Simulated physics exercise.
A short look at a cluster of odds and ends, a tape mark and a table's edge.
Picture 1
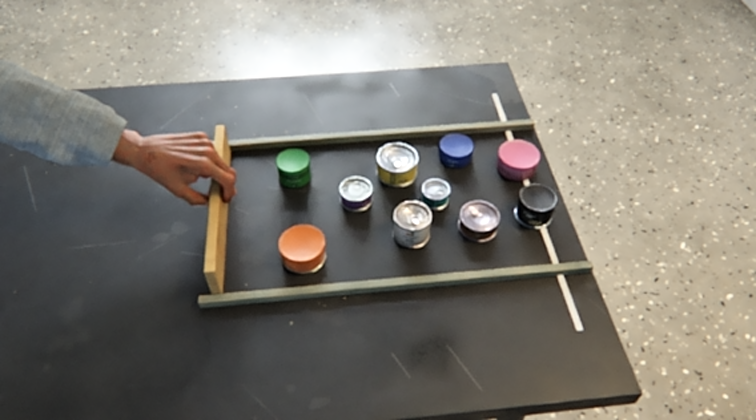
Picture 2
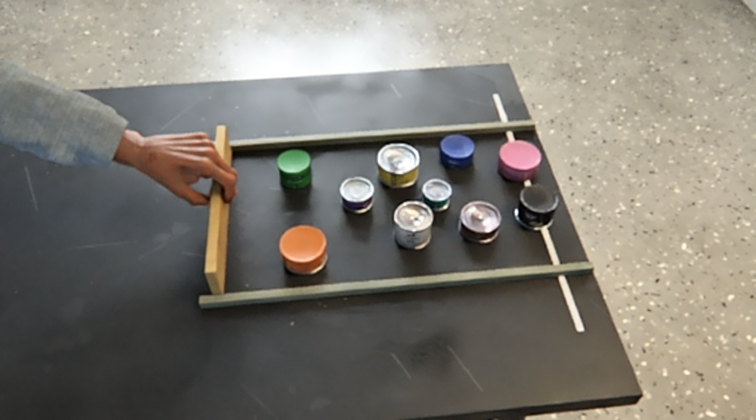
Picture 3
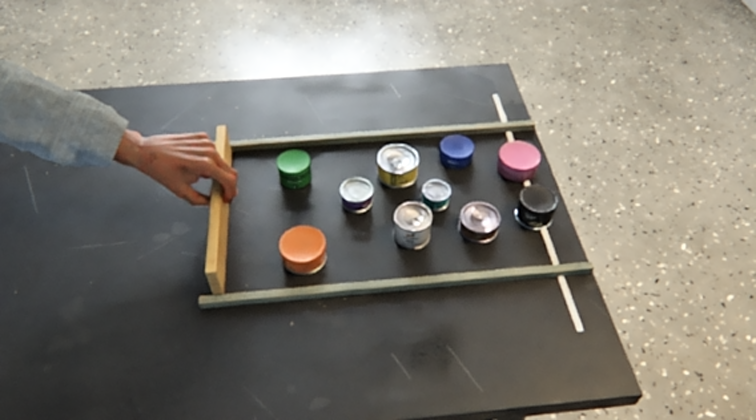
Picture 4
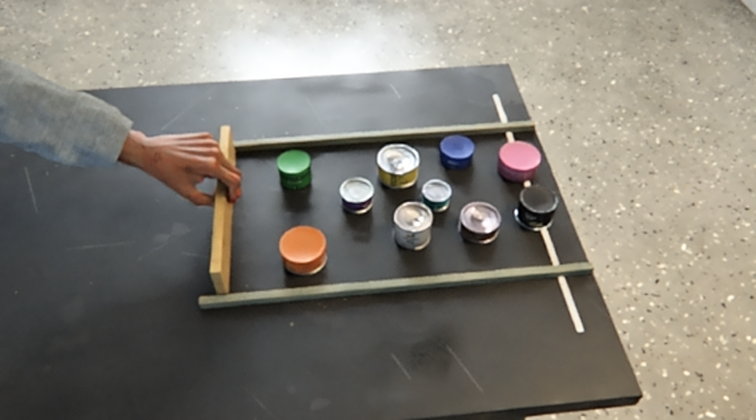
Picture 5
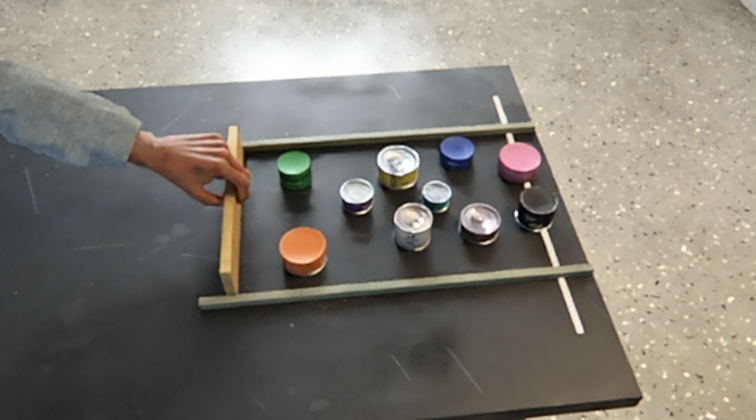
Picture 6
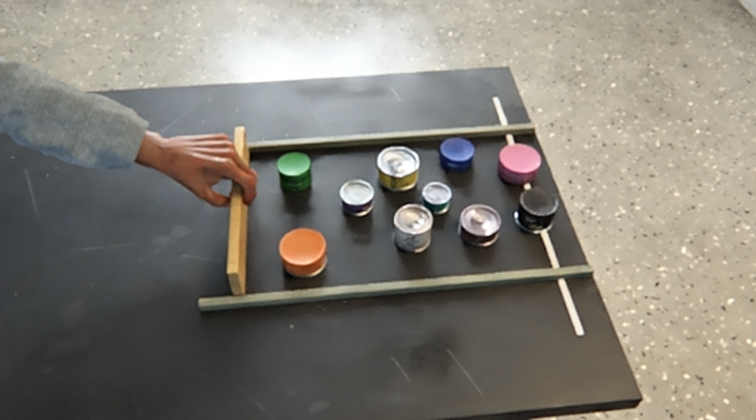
The clip opens on a hand holding an upright wooden board between two rails on a dark table, with colourful tubs and tins spread to its right and a pale tape strip beyond. After staying almost still, the hand slides the board slightly right, while the containers stay put, untouched.
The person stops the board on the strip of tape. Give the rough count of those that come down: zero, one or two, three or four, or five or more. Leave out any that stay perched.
Outcome: The number that fall off is five or more.
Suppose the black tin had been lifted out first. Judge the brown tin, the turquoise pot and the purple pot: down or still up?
The brown tin tumbles off, the turquoise pot goes over, the purple pot does not fall.
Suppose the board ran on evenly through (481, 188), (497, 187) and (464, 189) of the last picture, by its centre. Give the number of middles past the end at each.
In that order 2, 2 and 1.
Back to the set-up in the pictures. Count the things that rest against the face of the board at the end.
In contact: 5.
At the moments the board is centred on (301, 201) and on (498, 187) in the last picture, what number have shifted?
At the one place 2, at the other 10.
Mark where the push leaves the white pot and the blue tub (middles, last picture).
The white pot stops around (559, 210); the blue tub around (529, 139).
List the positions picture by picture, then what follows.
In the first picture, black tin (536, 206); pink tub (518, 161); brown tin (479, 221); board (219, 204); tape (530, 193).
In the second picture, pink tub (519, 162); white pot (413, 226).
In the third picture, brown tin (479, 223); purple pot (357, 195).
In the fourth picture, black tin (536, 208); blue tub (457, 153).
In the fifth picture, pink tub (519, 163); board (233, 205).
In the sixth picture, black tin (536, 210); pink tub (519, 165); brown tin (479, 226); board (240, 206); tape (531, 197).
Early on, none off yet; black tin at rest near (536, 210); pink tub at rest near (519, 165); brown tin at rest near (479, 226).
A while later, none off yet; black tin travelled about its own width near (563, 208); pink tub at rest near (519, 165); brown tin travelled about its own width near (528, 218).
Finally, the number that fall off is five or more; lost, yellow pot, turquoise pot, brown tin, pink tub and black tin.
